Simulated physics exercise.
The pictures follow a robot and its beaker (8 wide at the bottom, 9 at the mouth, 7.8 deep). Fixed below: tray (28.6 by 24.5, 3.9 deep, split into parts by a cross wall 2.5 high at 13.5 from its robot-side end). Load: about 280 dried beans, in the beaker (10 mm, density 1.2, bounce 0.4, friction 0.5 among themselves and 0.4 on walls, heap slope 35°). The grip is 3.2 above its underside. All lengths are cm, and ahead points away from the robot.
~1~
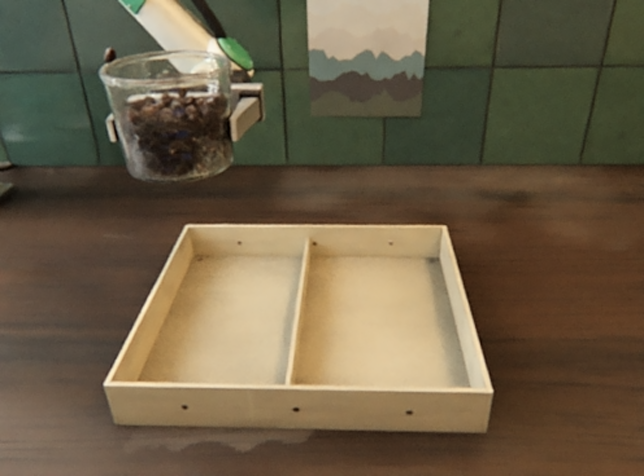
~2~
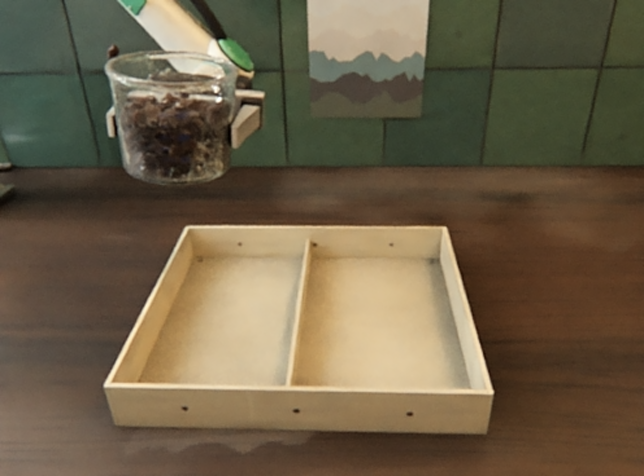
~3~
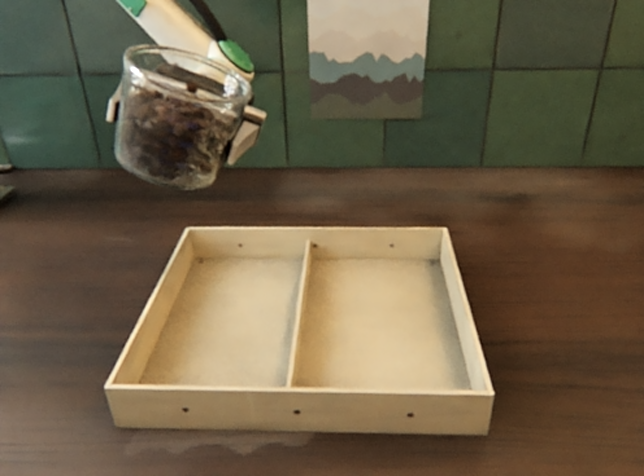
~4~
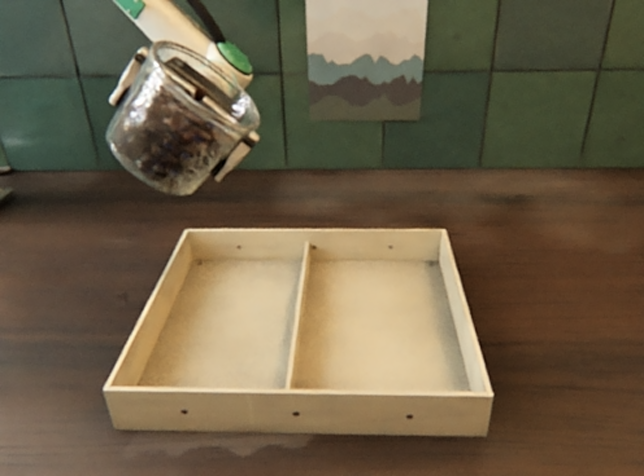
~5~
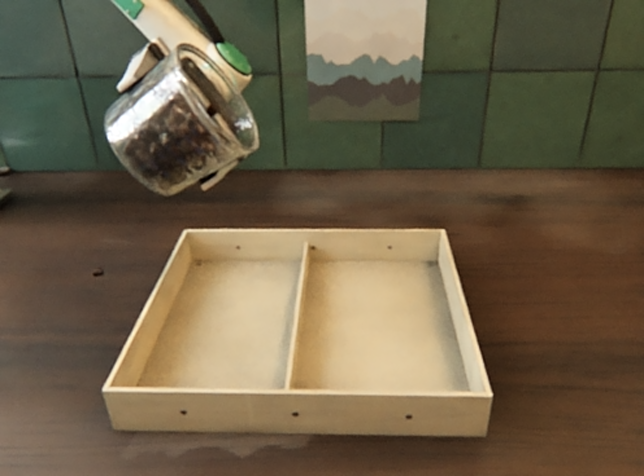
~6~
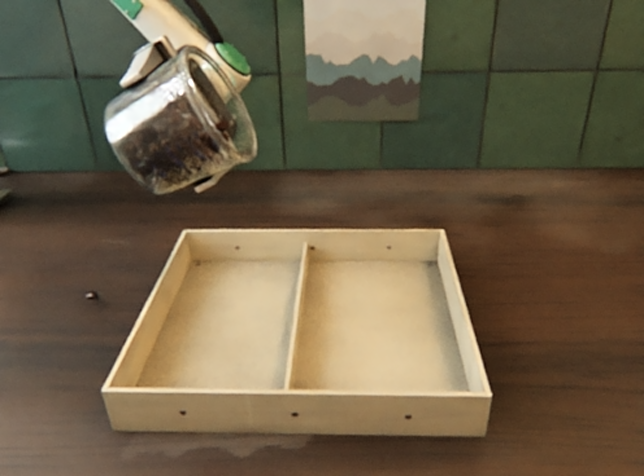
On a dark wooden counter before a green tiled wall, seen from slightly above by a still camera, a pale open tray divided in two sits in the middle. At upper left, a white and green robot arm grips a clear beaker of dark beans, near a hanging mountain print. The arm tilts the beaker steadily over, then more slowly, and one bean appears on the counter left of the tray.
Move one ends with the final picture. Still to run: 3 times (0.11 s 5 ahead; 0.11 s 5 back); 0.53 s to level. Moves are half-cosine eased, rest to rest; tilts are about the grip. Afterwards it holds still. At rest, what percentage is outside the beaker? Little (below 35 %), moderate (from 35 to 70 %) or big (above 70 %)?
A moderate share, from 35 to 70 %, ends outside the beaker.
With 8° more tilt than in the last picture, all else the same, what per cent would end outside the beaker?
In that case some 80 per cent.
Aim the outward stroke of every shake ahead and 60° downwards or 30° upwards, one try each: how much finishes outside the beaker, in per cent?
Some 15 and 90 per cent.
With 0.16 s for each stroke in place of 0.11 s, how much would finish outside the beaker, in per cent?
Then about 30 per cent.
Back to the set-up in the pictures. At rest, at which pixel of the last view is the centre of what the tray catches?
At about (357, 322).
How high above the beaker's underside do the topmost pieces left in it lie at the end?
Some 5.5 cm.
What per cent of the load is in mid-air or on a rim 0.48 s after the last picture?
Roughly 14 per cent.
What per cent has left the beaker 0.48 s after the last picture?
Near 50 per cent so far.
Then, 0.48 s after the last picture, tilted 63° forward, highest piece 21 above the table; 143 in the beaker, 82 in the far-side part, 9 in the robot-side part, 4 on the table or floor, 40 in flight or on a rim.
Then, 0.95 s after the last picture, tilted 26° forward, highest piece 23 above the table; 121 in the far-side part, 110 in the beaker, 41 in the robot-side part, 6 on the table or floor.
Then, 1.39 s after the last picture, level, highest piece 23 above the table; 121 in the far-side part, 110 in the beaker, 41 in the robot-side part, 6 on the table or floor.
Then, 2.44 s after the last picture, level, highest piece 23 above the table; 121 in the far-side part, 110 in the beaker, 41 in the robot-side part, 6 on the table or floor.
Final count, 121 in the far-side part, 110 in the beaker, 41 in the robot-side part, 6 on the table or floor. That is 60 % outside the beaker.
